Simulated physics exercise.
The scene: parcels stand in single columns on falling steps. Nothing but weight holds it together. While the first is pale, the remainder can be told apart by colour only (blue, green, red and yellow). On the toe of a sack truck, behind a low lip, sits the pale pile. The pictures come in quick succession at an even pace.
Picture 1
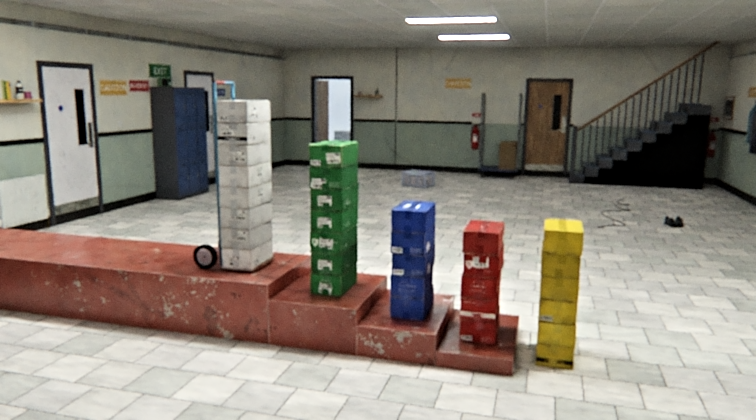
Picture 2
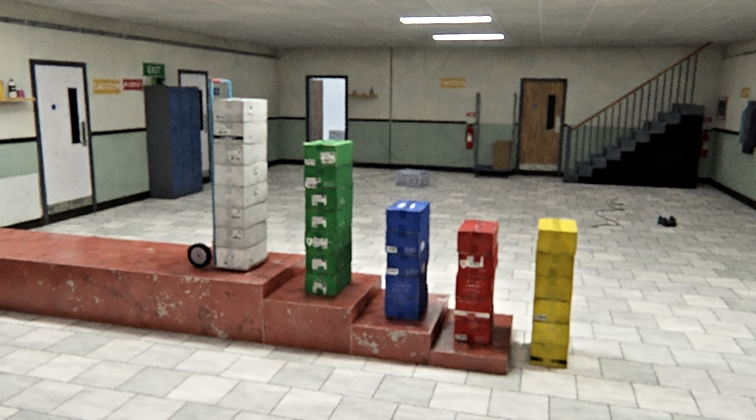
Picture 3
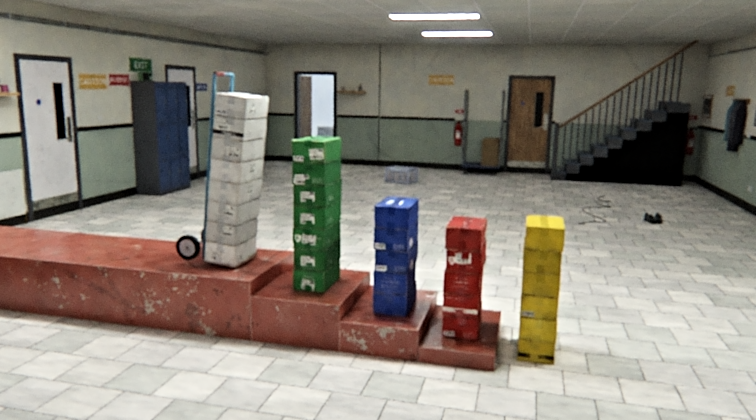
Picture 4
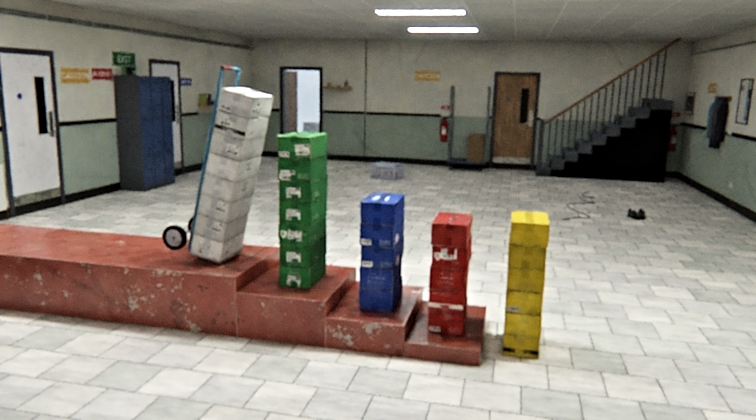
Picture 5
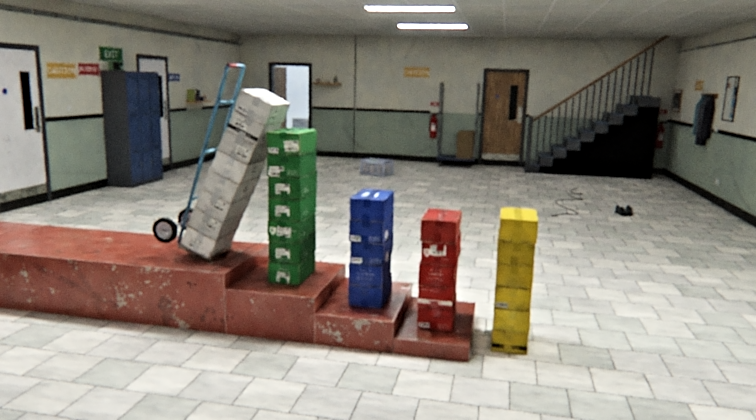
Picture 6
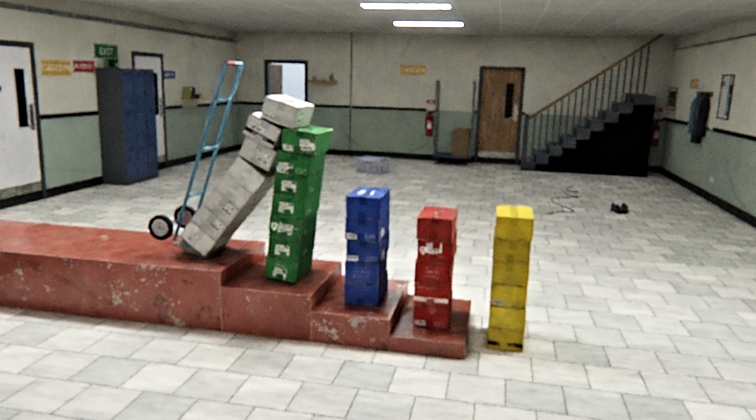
A pale column of parcels on a blue-framed sack truck stands at the left of descending red steps, seen from the front and slightly above in a tiled hall with lockers and a staircase. Green, blue, red and yellow columns stand in order to its right. As the camera pans slightly right, the pale column leans rightward, its upper parcels shift out of line against the green column, and that one tilts a little.
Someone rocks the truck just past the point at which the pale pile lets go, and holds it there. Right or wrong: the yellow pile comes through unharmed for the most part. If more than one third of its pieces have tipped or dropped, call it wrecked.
Wrong, it is wrecked.
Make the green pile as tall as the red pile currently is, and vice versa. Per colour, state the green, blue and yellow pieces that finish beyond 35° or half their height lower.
Colour by colour: Green 4; blue 5; yellow 6.
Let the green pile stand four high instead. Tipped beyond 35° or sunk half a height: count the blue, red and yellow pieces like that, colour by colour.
By colour, I'd count blue 0, red 0, yellow 0.
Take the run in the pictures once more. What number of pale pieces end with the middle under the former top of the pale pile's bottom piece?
6, all in all.
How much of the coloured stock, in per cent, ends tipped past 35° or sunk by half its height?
Roughly 100 percent.
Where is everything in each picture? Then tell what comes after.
In the first frame (pixels give the middle of a visible side; the camera pans a little), truck frame (216, 121) level; top yellow parcel (563, 243); top blue parcel (408, 222); none of the others has stirred.
Truck frame (212, 119) rocked barely; top yellow parcel (557, 242), in the second frame.
Truck frame (212, 112) rocked a little, top of the pale pile leaning a little; top yellow parcel (545, 239); none of the others has stirred, in the third frame.
Truck frame (215, 106) rocked a little, top of the pale pile leaning a little; top yellow parcel (530, 235); none of the others has stirred, in the fourth frame.
Truck frame (217, 103) rocked clearly, top of the pale pile leaning clearly; top yellow parcel (518, 231); none of the others has stirred, in the fifth frame.
Truck frame (215, 101) rocked clearly, top of the pale pile leaning clearly; top yellow parcel (514, 229); top green parcel (299, 142) tilted a little; movement in 7 of them, in the sixth frame.
Shortly afterwards, 8 of the pale pile down; none of the 6 yellow parcels down (0 of 23 in all colours); top yellow parcel unmoved; top green parcel tilted clearly.
Next, 8 of the pale pile down; none of the 6 yellow parcels down (7 of 23 in all colours); top yellow parcel unmoved; top green parcel tilted steeply, some two heights lower.
Some moments later, 8 of the pale pile down; none of the 6 yellow parcels down (13 of 23 in all colours); top yellow parcel tilted clearly; top green parcel upside down.
Afterwards, 8 of the pale pile down; 6 of the 6 yellow parcels down (23 of 23 in all colours); top yellow parcel on its side; top red parcel on its side.
In the end, 8 of the pale pile down; 6 of the 6 yellow parcels down (23 of 23 in all colours); top yellow parcel upside down; top green parcel upside down. From the last view, middles, top yellow parcel near (738, 354).
